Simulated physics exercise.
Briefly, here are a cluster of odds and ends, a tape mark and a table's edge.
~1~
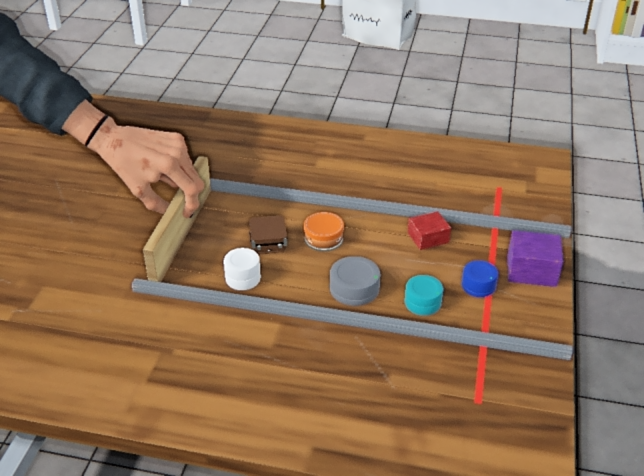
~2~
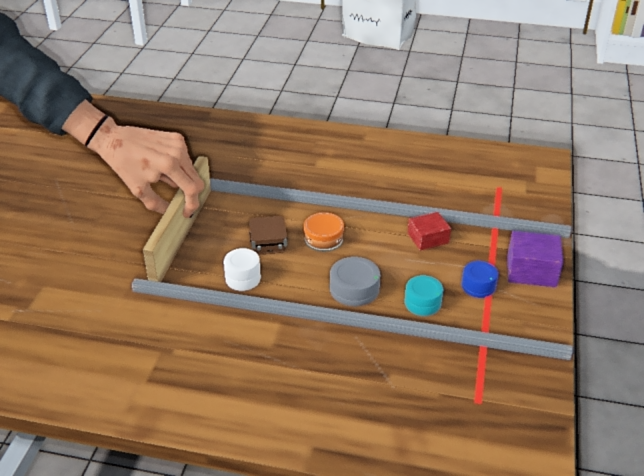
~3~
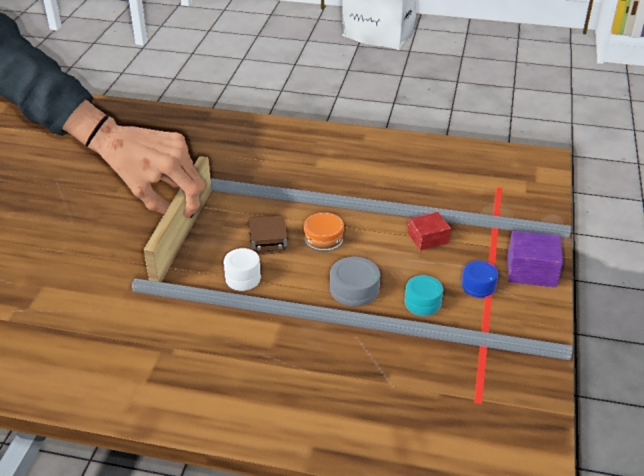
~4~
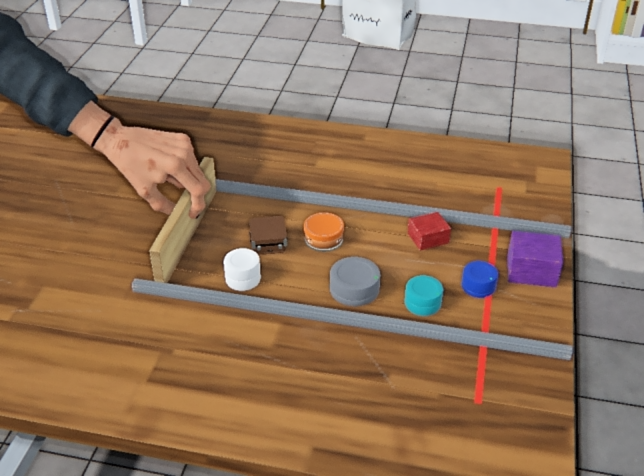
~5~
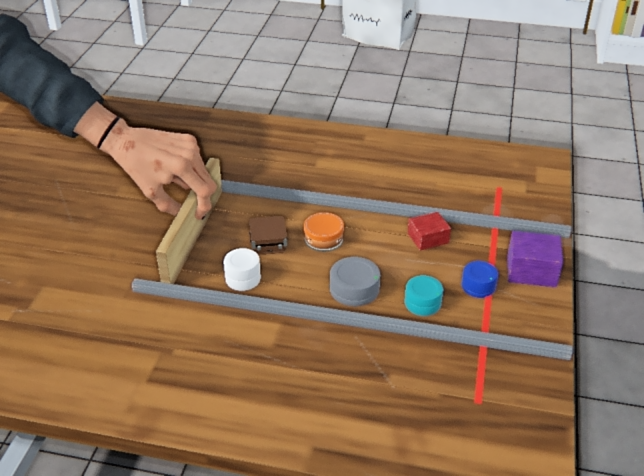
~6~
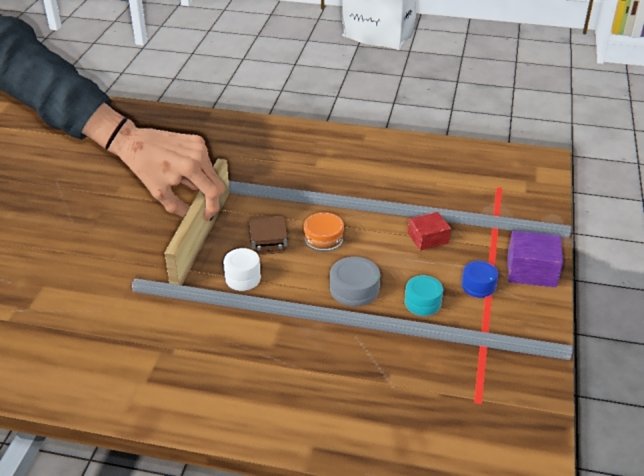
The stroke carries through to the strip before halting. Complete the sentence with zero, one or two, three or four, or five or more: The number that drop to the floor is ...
The number that drop to the floor is one or two.
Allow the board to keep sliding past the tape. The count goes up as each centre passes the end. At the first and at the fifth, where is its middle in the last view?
At the first moment about (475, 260), at the next about (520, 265).
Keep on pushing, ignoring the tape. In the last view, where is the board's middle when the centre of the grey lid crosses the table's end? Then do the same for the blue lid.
The middle is at (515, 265) when it's the grey lid, and at (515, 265) when it's the blue lid.
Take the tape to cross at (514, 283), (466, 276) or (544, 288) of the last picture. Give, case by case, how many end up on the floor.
Tallies in the order asked: 2, 0, 5.
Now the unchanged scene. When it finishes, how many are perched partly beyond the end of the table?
The overhang total is 0.
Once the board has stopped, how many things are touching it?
My count gives 3.
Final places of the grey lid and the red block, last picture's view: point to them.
The grey lid at (545, 312), the red block at (545, 241).
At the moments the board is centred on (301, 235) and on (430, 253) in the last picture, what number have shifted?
Moved so far: 3, then 8.
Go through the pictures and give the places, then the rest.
The first picture shows purple block (534, 258); blue lid (480, 279); turquoise lid (424, 295); board (180, 218); tape (490, 280).
The second picture shows blue lid (480, 279); grey lid (355, 281).
The third picture shows turquoise lid (424, 296); red block (429, 231).
The fourth picture shows purple block (534, 259); board (186, 219).
The fifth picture shows blue lid (480, 279); orange tin (324, 232).
The sixth picture shows purple block (534, 259); blue lid (480, 279); turquoise lid (424, 296); board (200, 221); tape (490, 280).
A little later, none off yet; purple block at rest near (534, 259); blue lid at rest near (480, 279); turquoise lid at rest near (424, 296).
When it is over, the number that fall off is one or two; down, turquoise lid and purple block.
